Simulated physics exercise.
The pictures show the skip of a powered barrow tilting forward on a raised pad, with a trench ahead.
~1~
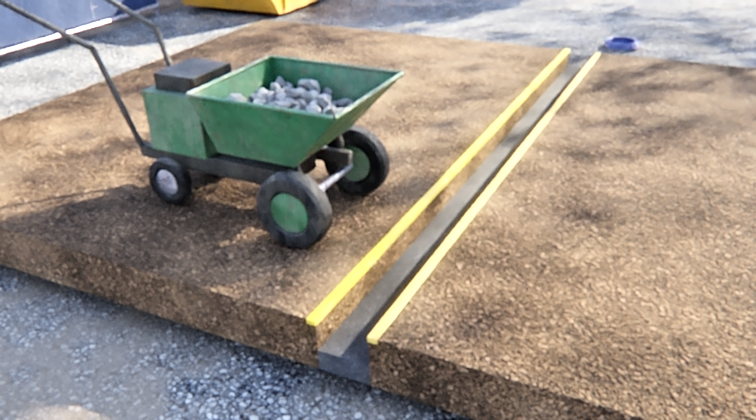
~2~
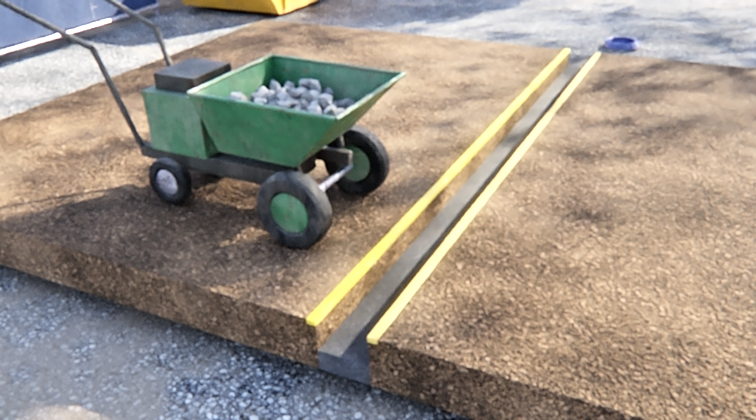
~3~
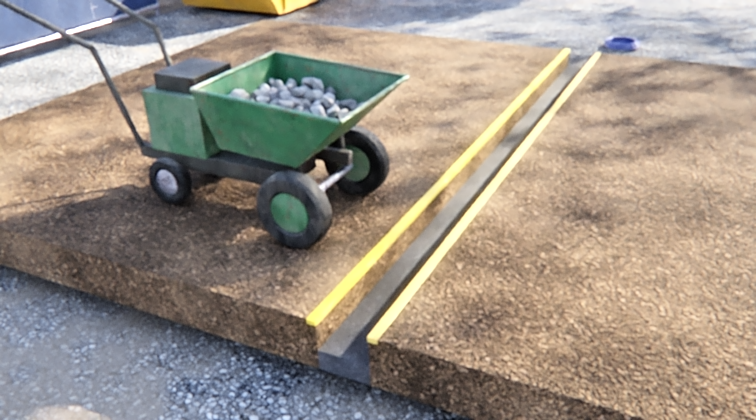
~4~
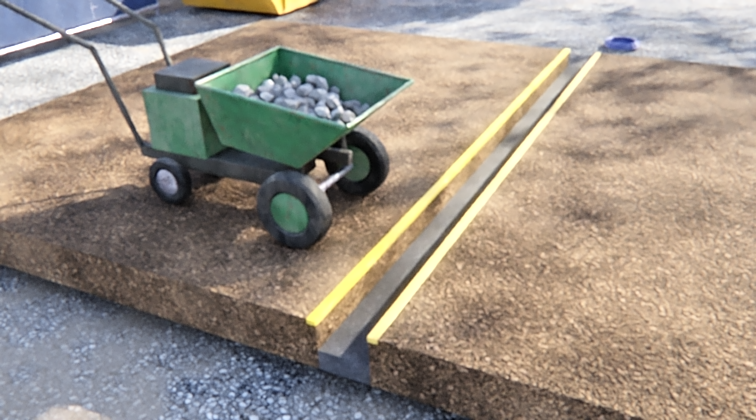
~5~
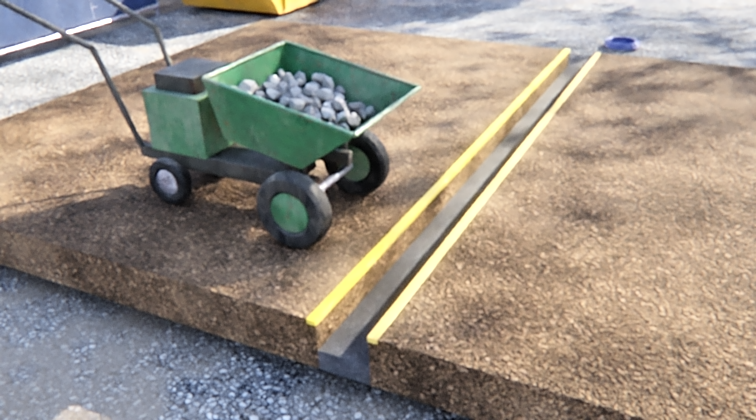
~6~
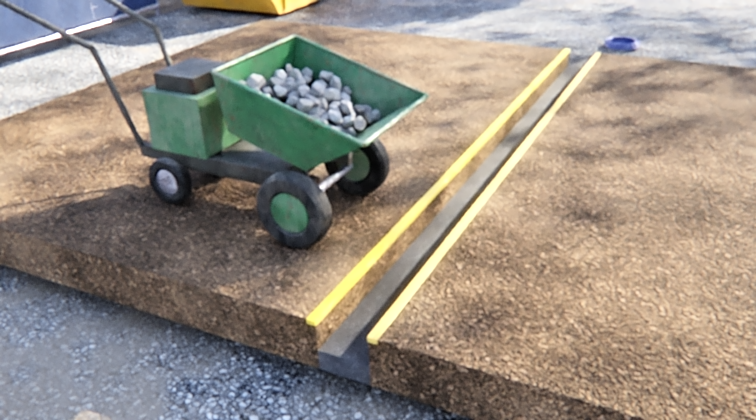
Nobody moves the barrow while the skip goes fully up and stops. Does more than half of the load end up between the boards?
No - the greater share will most likely not reach the trench.
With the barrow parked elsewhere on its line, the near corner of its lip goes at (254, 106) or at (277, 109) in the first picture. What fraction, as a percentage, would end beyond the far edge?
You'd see close to 0 per cent the first time and close to 0 per cent the next.
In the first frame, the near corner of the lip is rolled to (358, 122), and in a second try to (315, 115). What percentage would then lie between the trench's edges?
First spot: 0 %, second spot: 50 %.
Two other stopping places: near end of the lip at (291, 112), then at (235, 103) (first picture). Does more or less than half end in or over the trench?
The bulk / a minority.
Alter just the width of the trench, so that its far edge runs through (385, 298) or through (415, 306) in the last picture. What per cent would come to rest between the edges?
Lab note: Case 1 around 0 %, case 2 50 %.
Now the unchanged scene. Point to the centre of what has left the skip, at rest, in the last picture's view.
Roughly at (465, 243), give or take.
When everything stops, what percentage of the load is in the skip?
Around 30 per cent.
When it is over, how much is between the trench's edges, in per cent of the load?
Around 20 per cent.
Soon, skip tipped steeply; all in the skip.
A while on, skip tipped right over; about half in the skip; a small part in or heaped over the trench; about a third beyond it.
Towards the end, skip tipped right over; about a third in the skip; about a quarter in or heaped over the trench; about half beyond it.
Finally, skip tipped right over; about a third in the skip; about a quarter in or heaped over the trench; about half beyond it.
